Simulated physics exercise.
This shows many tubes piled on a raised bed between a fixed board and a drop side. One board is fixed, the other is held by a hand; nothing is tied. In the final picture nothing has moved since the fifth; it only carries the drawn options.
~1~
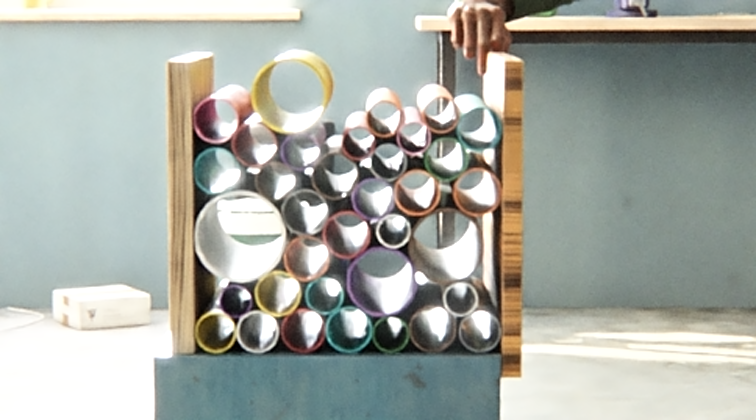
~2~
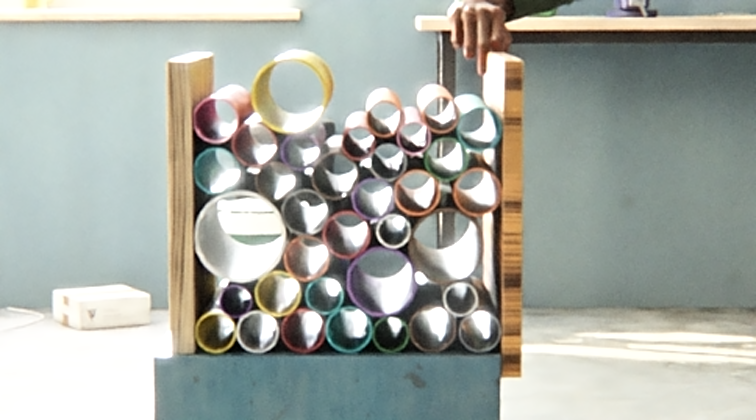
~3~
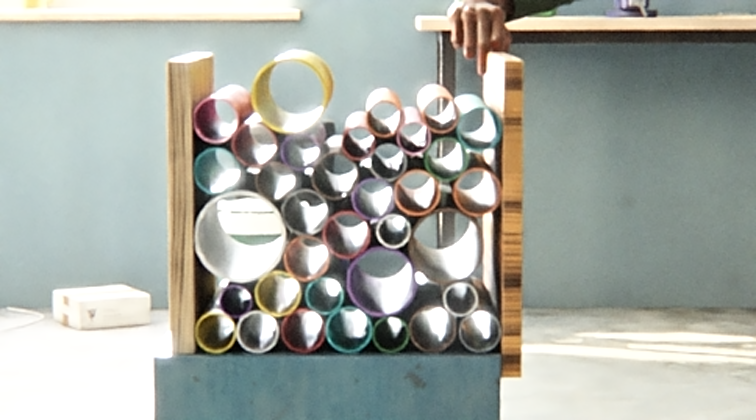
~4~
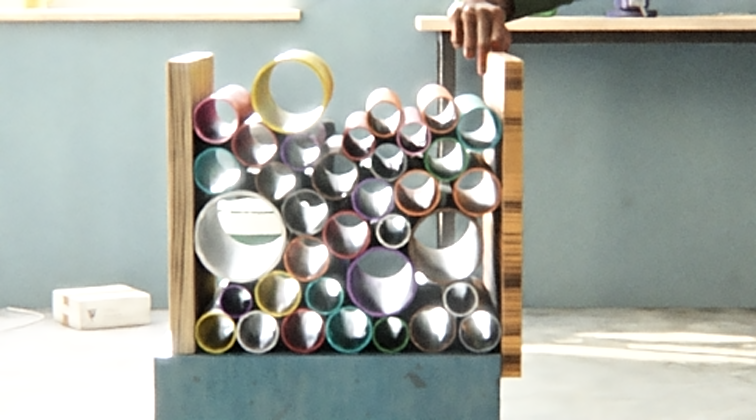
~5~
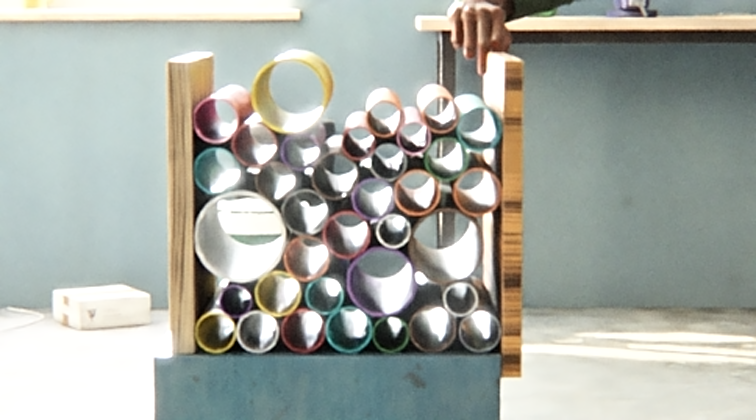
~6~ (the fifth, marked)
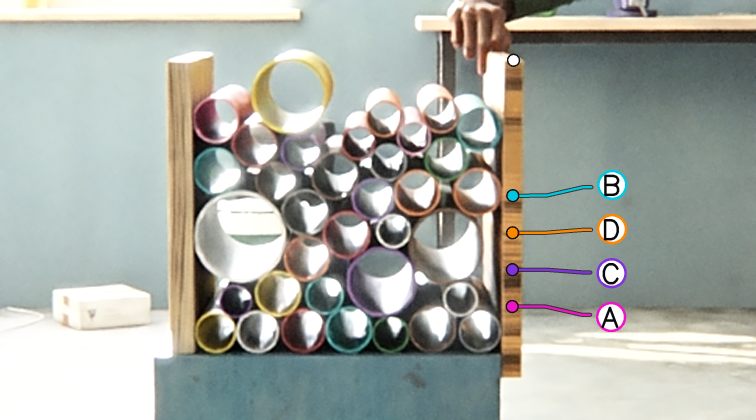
A hand rests on the right wooden side board beside stacked colourful tubes, and nothing moves.
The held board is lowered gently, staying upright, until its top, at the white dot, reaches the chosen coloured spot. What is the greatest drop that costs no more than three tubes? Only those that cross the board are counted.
Down to B.
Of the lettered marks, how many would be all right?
The number is one.
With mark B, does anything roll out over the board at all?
Yes, at B.
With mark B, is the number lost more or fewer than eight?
Fewer than eight.
On the marked copy, A at (512, 306); B at (513, 196); C at (512, 270); D at (513, 233); the white dot at (514, 60).
Taking B. A third of the way, top of the board (503, 124).
Two thirds of the way, top of the board (502, 194).
When it is over, top of the board (502, 195), two out over the board.
As for the rest, A more than three out over the board; C more than three out over the board; D more than three out over the board.
